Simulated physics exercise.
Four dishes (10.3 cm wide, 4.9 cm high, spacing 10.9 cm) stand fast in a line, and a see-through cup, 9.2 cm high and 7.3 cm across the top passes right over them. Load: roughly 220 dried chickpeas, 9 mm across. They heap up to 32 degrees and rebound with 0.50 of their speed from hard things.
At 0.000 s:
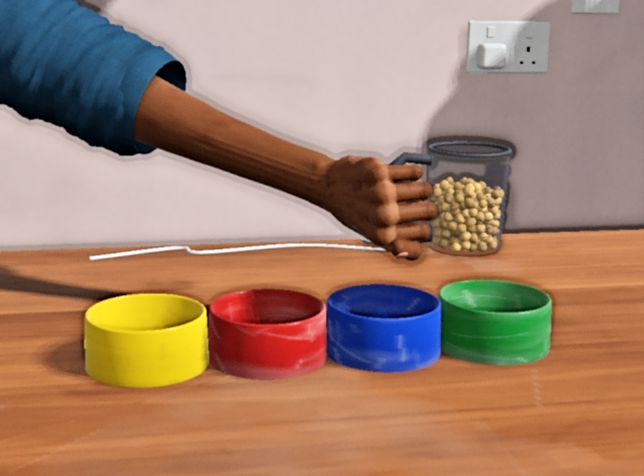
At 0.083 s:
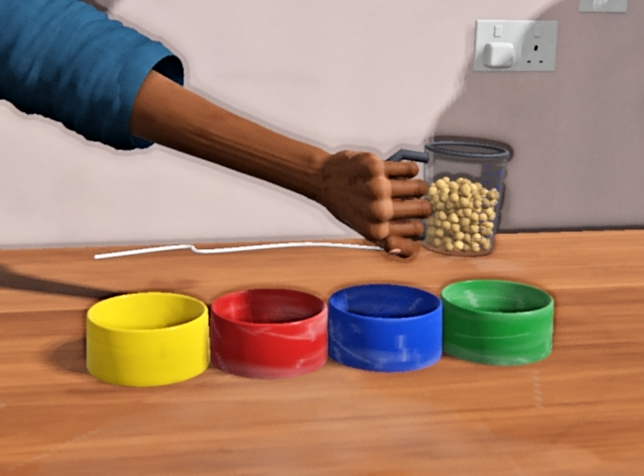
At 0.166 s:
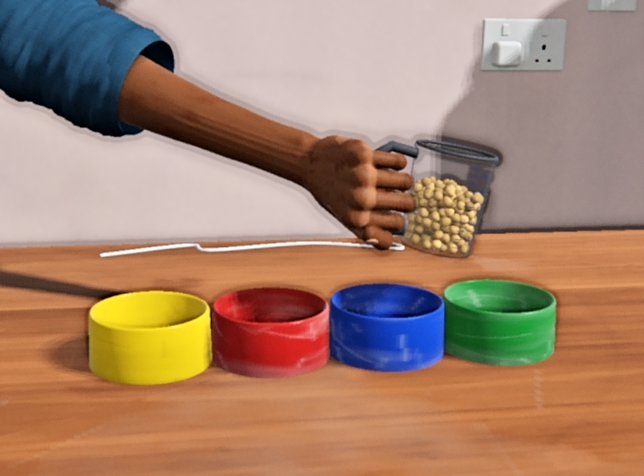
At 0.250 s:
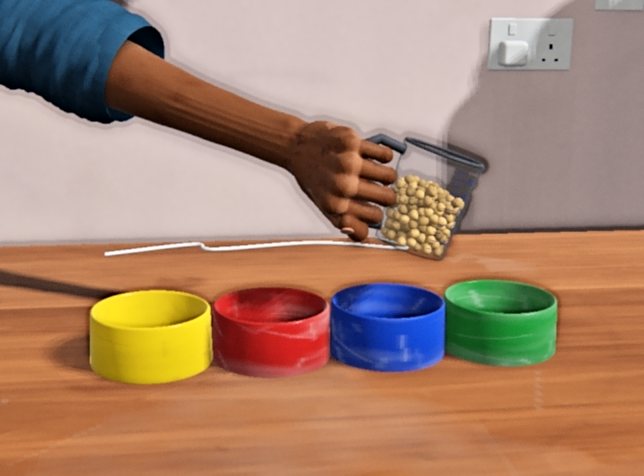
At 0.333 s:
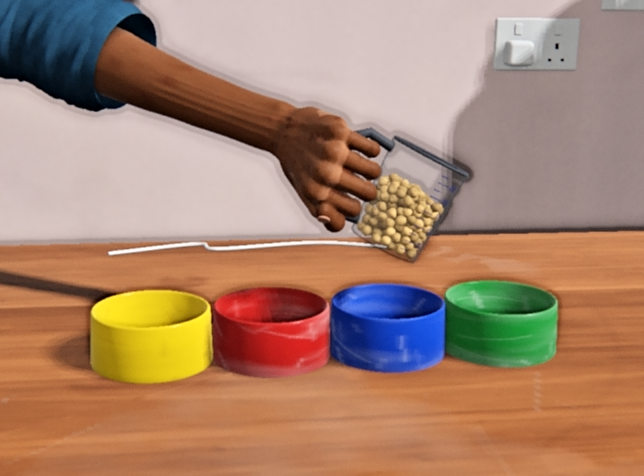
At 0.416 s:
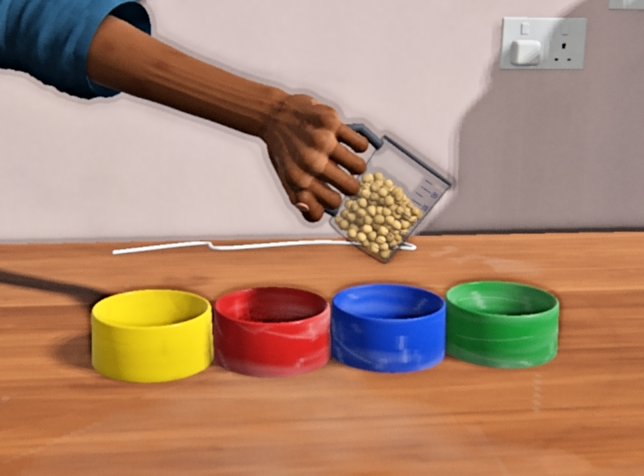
A hand lifts a clear cup of chickpeas, moving it left while tilting it rightward.
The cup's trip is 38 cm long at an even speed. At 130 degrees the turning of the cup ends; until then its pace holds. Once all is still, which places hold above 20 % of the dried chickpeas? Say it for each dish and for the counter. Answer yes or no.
Red dish: Yes; blue dish: No; green dish: No; yellow dish: Yes; on the counter: No.
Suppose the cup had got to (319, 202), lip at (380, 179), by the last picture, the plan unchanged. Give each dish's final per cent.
Red 0, blue 0, green 0, yellow 100.
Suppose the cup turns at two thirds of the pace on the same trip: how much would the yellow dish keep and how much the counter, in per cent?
In that case yellow 100; counter 0.
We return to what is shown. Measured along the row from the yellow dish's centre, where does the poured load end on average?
About 4 cm to its right.
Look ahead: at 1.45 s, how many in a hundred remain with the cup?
Some 20 per cent of the load.
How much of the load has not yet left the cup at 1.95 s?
About 0 per cent.
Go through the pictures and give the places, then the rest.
In the first frame, cup at (467, 199), tilt 0 degrees, lip at (507, 149), moved 0.0 cm; middle of the pieces at (466, 220); green dish at (494, 296); blue dish at (384, 302); red dish at (268, 307); yellow dish at (146, 313).
In the second frame, cup at (462, 199), tilt 3 degrees, lip at (504, 151), moved 0.6 cm; middle of the pieces at (460, 221).
In the third frame, cup at (446, 199), tilt 10 degrees, lip at (494, 157), moved 2.4 cm; middle of the pieces at (441, 221).
In the fourth frame, cup at (427, 200), tilt 19 degrees, lip at (480, 165), moved 4.3 cm; middle of the pieces at (419, 221).
In the fifth frame, cup at (407, 201), tilt 27 degrees, lip at (465, 174), moved 6.1 cm; middle of the pieces at (397, 221).
In the sixth frame, cup at (388, 201), tilt 35 degrees, lip at (449, 183), moved 8.0 cm; middle of the pieces at (375, 220); green dish at (502, 299); blue dish at (389, 302); red dish at (272, 305); yellow dish at (152, 309). The cup turns about 100 degrees a second and travels 22 cm a second.
Then, at 1.04 s, tilt 97 degrees; cup holds 100 %.
After 1.45 s, tilt 130 degrees; cup holds 20 %, red 30 %, yellow 45 %.
Then, at 1.95 s, tilt 130 degrees; cup holds 0 %, red 30 %, yellow 65 %.
At rest (2.2 s), red 30 %, blue 0 %, green 0 %, yellow 65 %, counter 5 %.
